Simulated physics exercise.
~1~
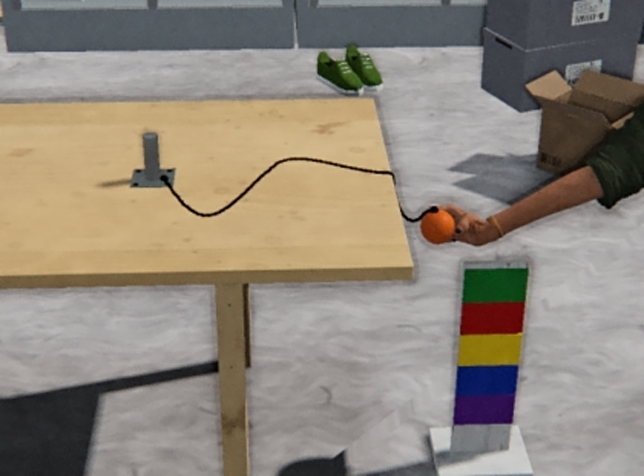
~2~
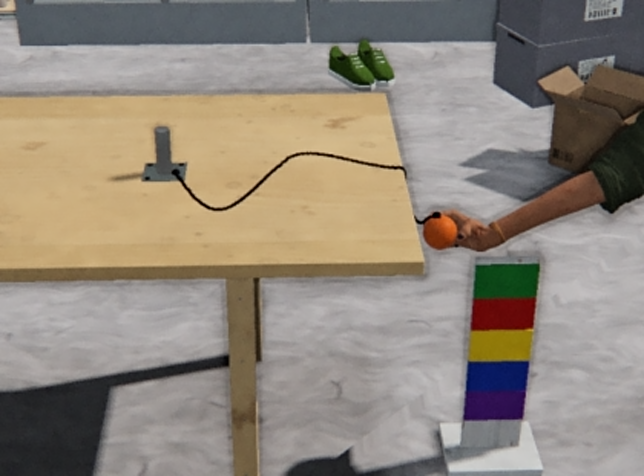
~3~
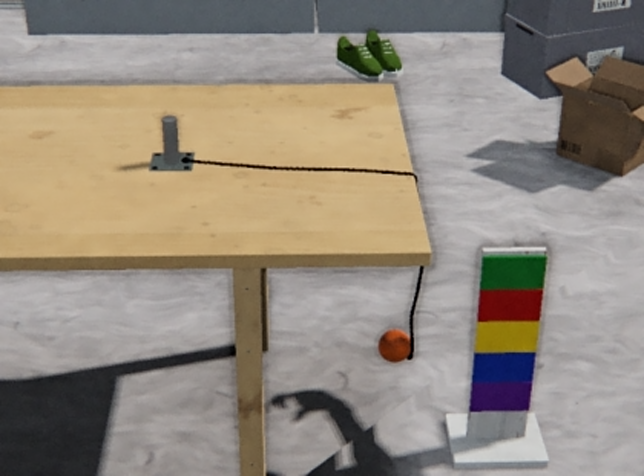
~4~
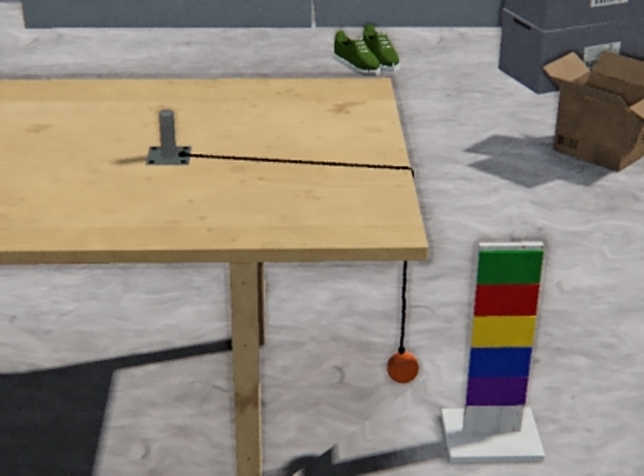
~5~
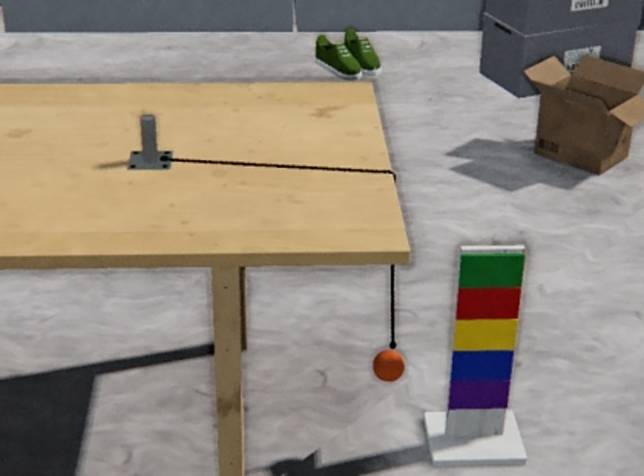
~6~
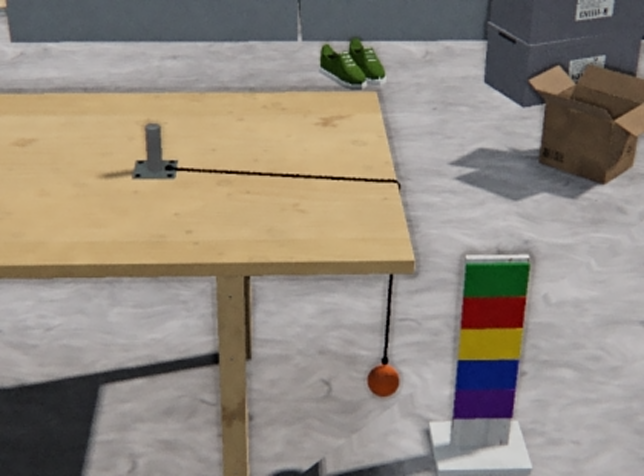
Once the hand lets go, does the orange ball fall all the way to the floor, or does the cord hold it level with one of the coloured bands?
The cord holds the ball above the floor. It ends up hanging with its middle level with the blue band.
